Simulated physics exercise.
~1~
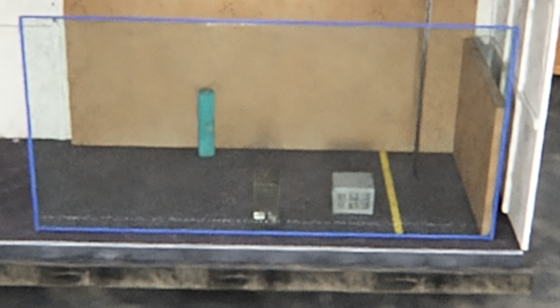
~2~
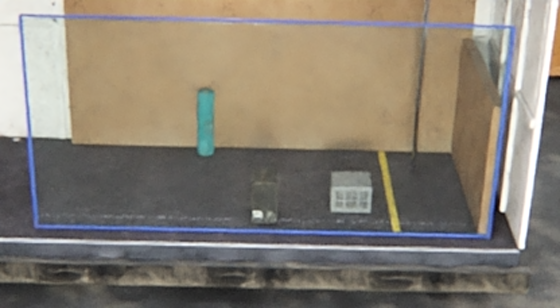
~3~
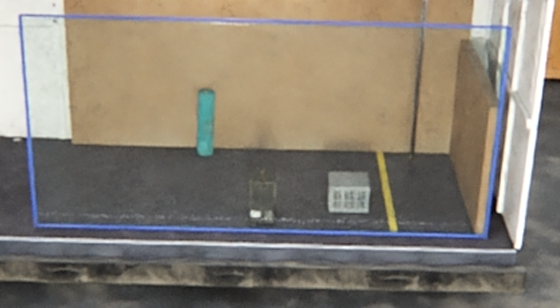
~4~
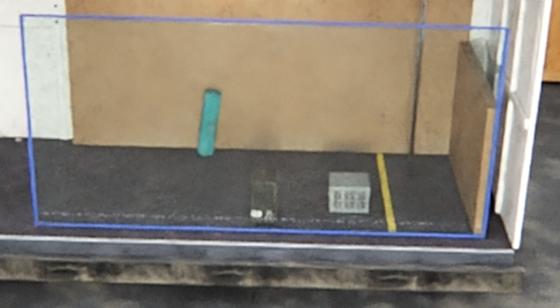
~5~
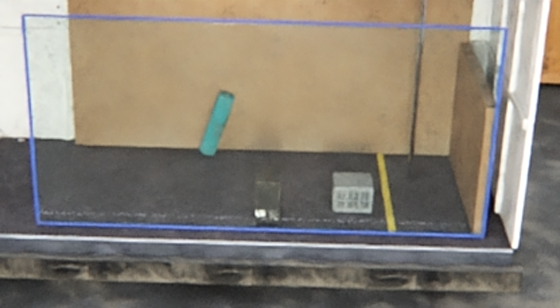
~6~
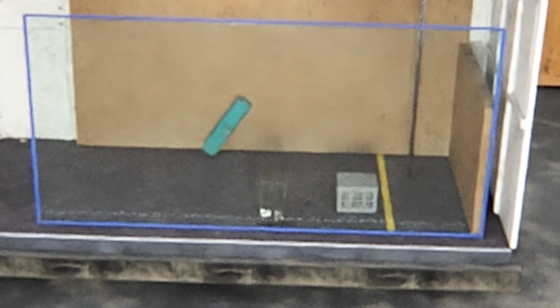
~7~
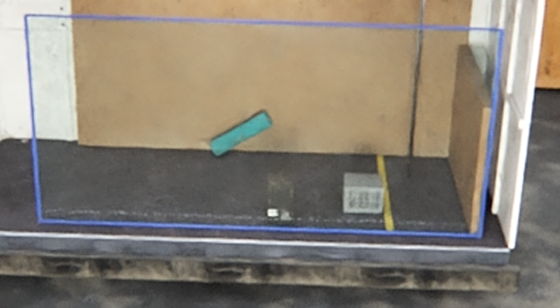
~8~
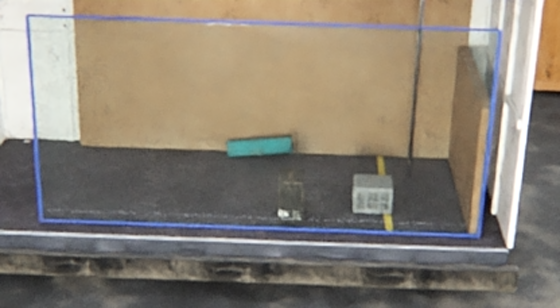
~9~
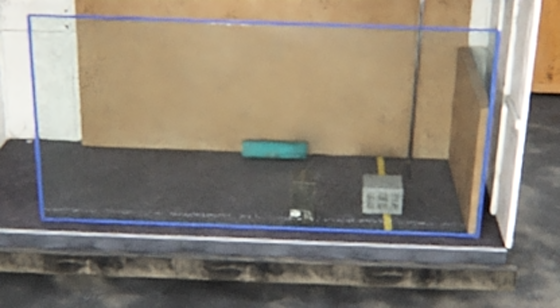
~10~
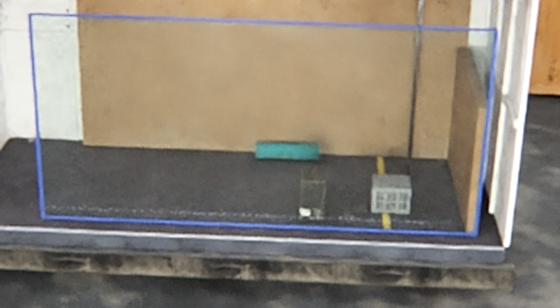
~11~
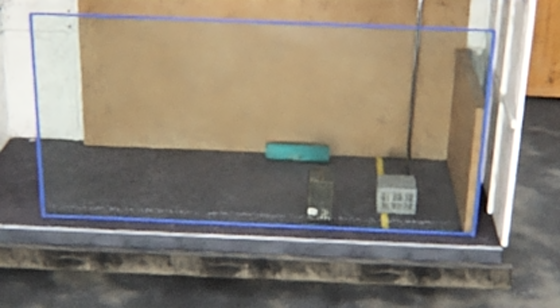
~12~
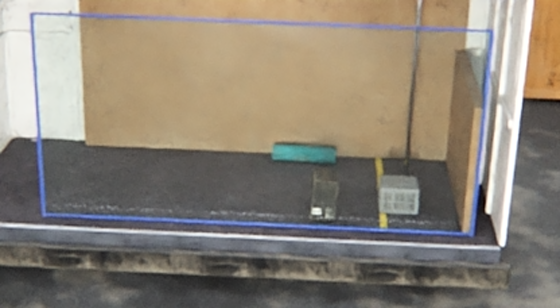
In the video, a teal roll standing on the dark floor of a bay tips over to the right onto its side, then slides right along with a small dark carton and a grey crate; the crate ends past the yellow line, the others short of it.
